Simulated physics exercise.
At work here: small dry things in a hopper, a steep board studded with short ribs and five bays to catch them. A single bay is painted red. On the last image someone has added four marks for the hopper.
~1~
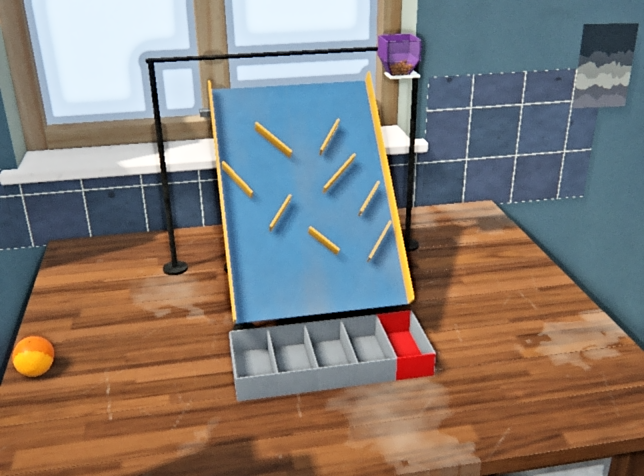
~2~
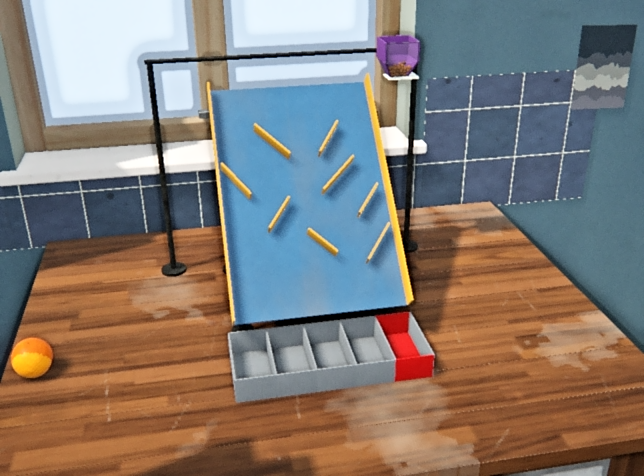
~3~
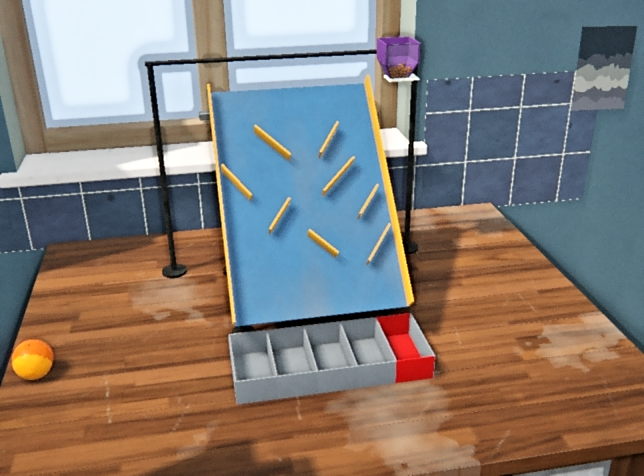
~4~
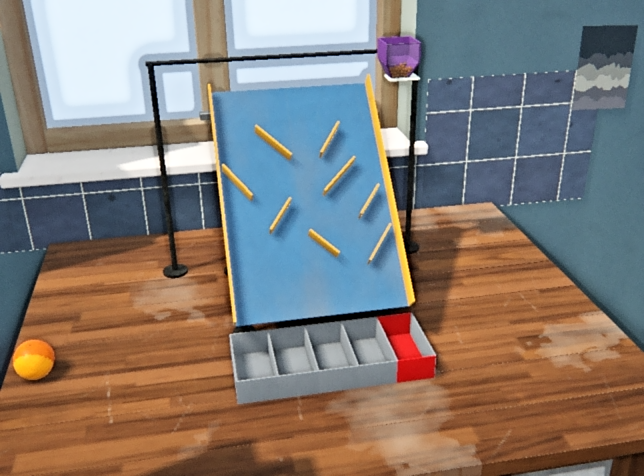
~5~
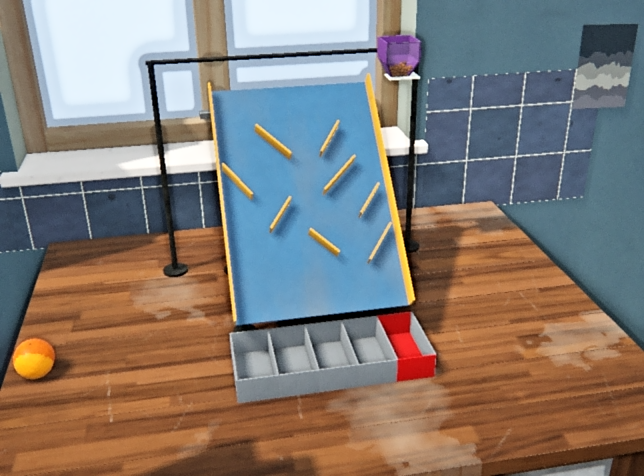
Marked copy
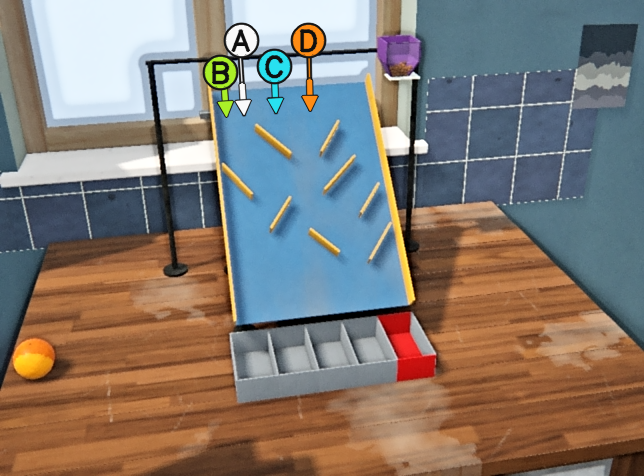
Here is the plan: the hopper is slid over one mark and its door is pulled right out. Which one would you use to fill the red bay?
The best mark is C.
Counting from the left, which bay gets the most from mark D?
The second from the left.
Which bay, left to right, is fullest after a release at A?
The first.
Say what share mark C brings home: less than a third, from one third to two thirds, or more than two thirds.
From one third to two thirds.
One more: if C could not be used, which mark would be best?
Mark D.
On the marked copy, mark A meets the board at (243, 109); mark B meets the board at (226, 111); mark C meets the board at (275, 107); mark D meets the board at (310, 105).
With A, a small part in the red bay, most in other bays.
With B, none in the red bay, nearly all in other bays, a stray few held on the board.
With C, about a third in the red bay, about half in other bays, a stray few outside the box.
With D, about a quarter in the red bay, about two thirds in other bays, a small part outside the box.
